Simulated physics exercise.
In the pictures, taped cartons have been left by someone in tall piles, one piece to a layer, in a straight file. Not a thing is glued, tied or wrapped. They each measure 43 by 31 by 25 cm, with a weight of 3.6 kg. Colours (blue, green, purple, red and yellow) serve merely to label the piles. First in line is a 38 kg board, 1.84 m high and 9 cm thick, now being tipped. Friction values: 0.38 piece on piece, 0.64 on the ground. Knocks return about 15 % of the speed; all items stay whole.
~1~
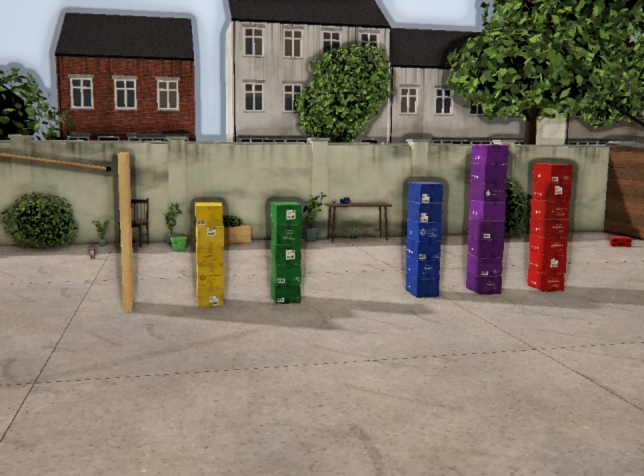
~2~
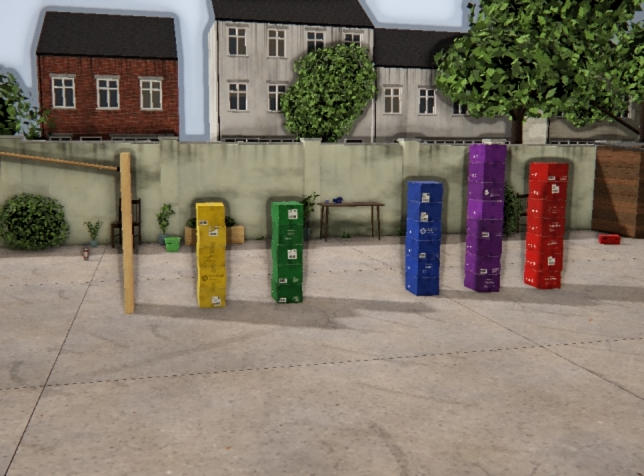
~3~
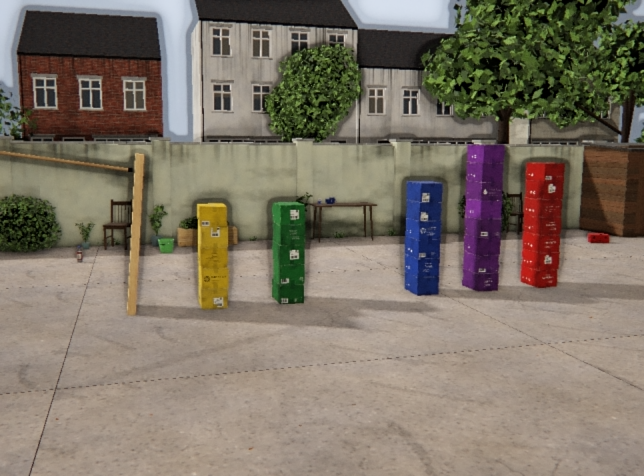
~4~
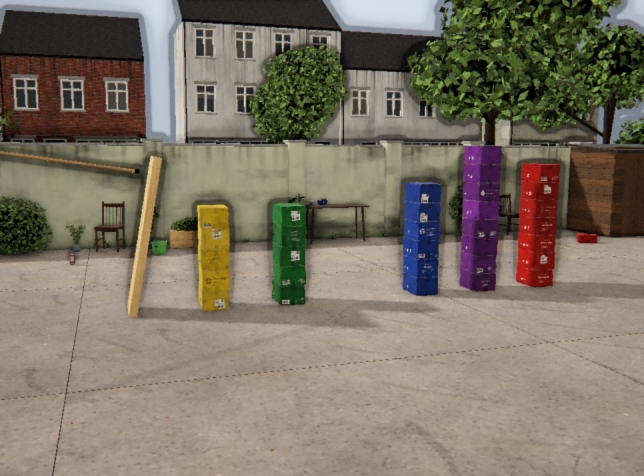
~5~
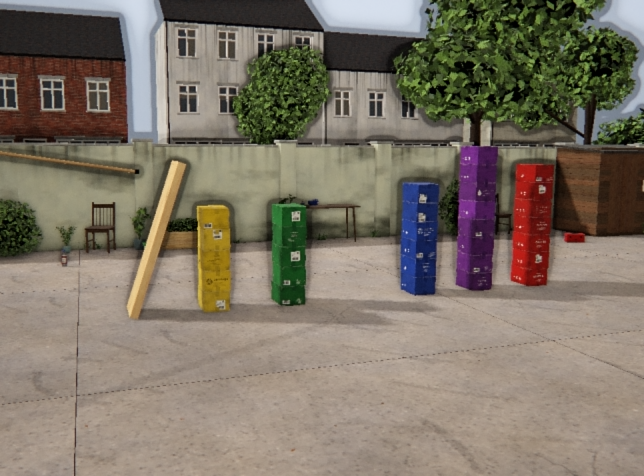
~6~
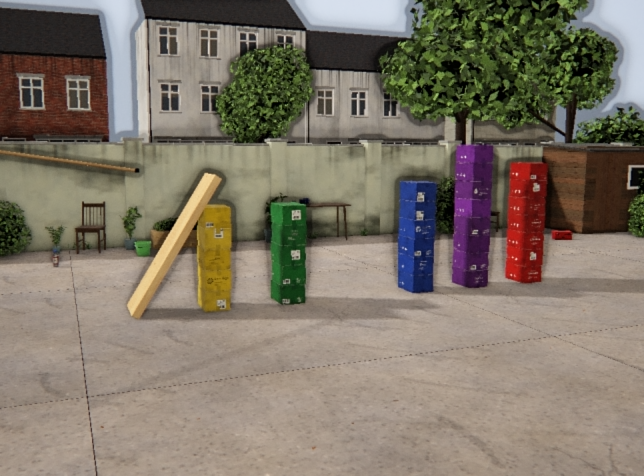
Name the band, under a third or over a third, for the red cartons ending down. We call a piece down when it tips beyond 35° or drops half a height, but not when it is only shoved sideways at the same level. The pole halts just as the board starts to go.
Under a third.
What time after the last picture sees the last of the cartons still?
At about 2.5 s.
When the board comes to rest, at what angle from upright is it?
Around 75 degrees, give or take.
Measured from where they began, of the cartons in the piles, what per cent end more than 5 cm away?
30 % shifted.
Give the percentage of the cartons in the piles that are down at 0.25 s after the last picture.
0 per cent at that moment.
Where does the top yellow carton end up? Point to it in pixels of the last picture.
It settles close to (314, 274) in the last view.
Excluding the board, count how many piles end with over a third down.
Total count: 2.
Then, 0.25 s after the last picture, board 46° from upright; none of the 7 red cartons down (0 of 31 in all colours); top red carton unmoved; top yellow carton leaning 15°.
Then, 0.49 s after the last picture, board 63° from upright; none of the 7 red cartons down (4 of 31 in all colours); top red carton unmoved; top green carton leaning 7°.
Then, 0.73 s after the last picture, board 75° from upright; none of the 7 red cartons down (8 of 31 in all colours); top red carton unmoved; top yellow carton leaning 33°, 40 cm lower.
Then, 1.13 s after the last picture, board 76° from upright; none of the 7 red cartons down (8 of 31 in all colours); top red carton unmoved; top green carton on its side.
At rest, board 75° from upright; none of the 7 red cartons down (8 of 31 in all colours); top red carton unmoved; top green carton on its side. That is 0 per cent. As the last picture would show them, middles, top red carton near (529, 171), top green carton near (409, 283).
